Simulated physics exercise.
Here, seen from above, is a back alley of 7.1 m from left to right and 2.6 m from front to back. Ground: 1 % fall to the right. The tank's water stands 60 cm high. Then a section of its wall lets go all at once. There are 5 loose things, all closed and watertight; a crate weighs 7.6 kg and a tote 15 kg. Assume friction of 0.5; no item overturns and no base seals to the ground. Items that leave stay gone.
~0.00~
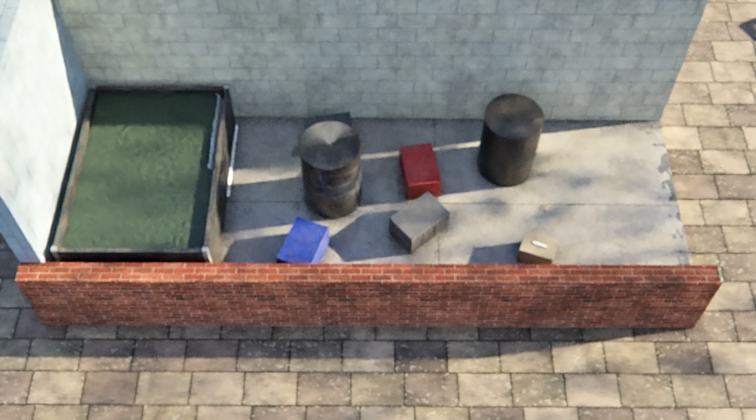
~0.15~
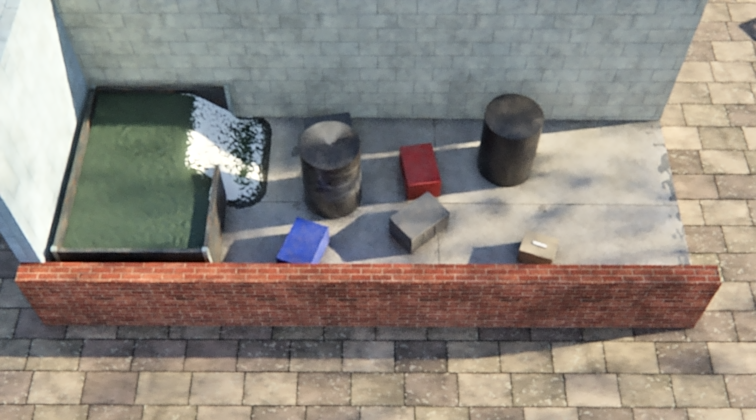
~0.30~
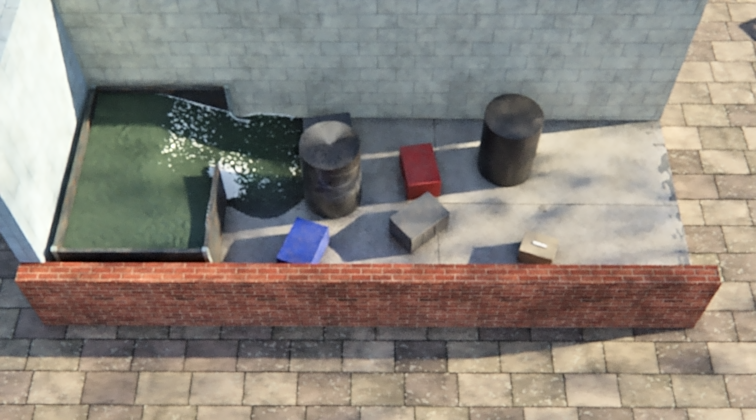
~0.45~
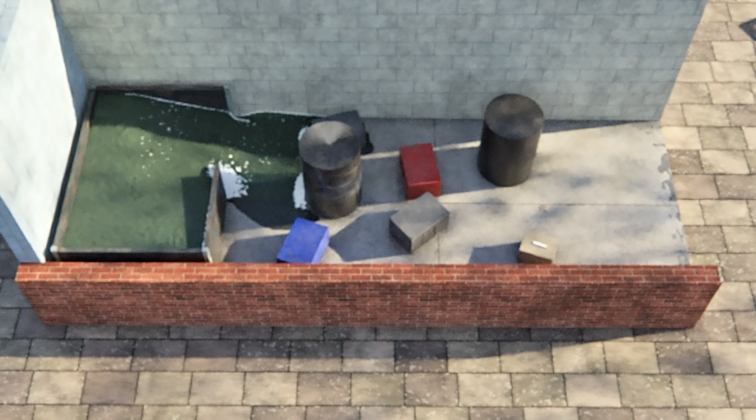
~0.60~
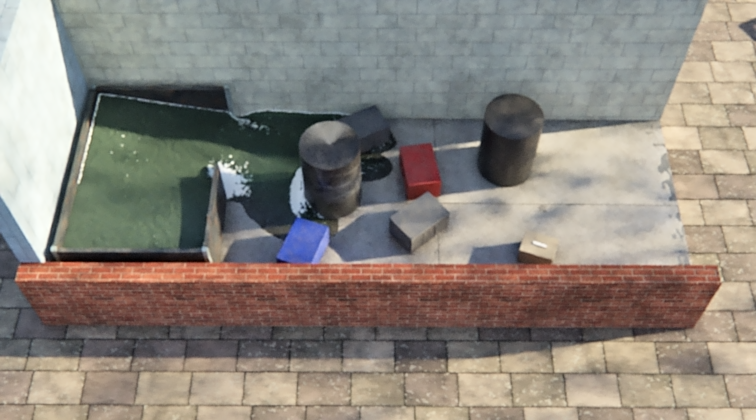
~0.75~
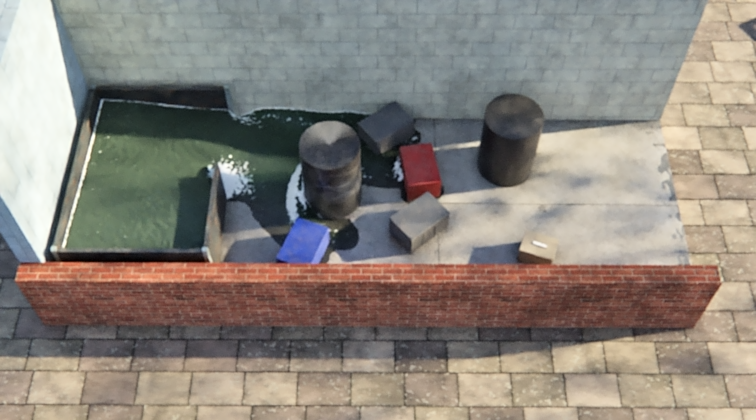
Back alley with green water pouring from a tank at left, spreading around a dark drum and pushing a dark crate rightward.
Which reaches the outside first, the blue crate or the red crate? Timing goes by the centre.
The red one.
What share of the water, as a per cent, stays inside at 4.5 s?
About 82 in a hundred parts of the water.
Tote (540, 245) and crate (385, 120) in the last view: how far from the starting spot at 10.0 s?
The first is washed out and the second is gone out.
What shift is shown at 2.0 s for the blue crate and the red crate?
About 20 and 140 cm by then.
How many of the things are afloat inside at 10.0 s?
At that moment it comes to 2.
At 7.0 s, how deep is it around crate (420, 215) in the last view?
About 8 cm.
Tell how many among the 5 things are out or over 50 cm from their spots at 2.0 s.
By my tally, 2.
After 2.0 s the blue crate is near (318, 251), 0.2 m from its start, aground; the red crate is near (507, 225), 1.3 m from its start, aground; 0 of 5 are out; 1 afloat.
After 4.5 s the blue crate is near (358, 221), 0.7 m from its start, afloat; the red crate has gone out (at 4.5 s); 3 of 5 are out; 2 afloat.
After 7.0 s the blue crate is near (288, 242), 0.2 m from its start, afloat; the red crate has gone out (at 4.5 s); 3 of 5 are out; 2 afloat.
After 10.0 s the blue crate is near (276, 226), 0.4 m from its start, afloat; the red crate has gone out (at 4.5 s); 3 of 5 are out; 2 afloat.
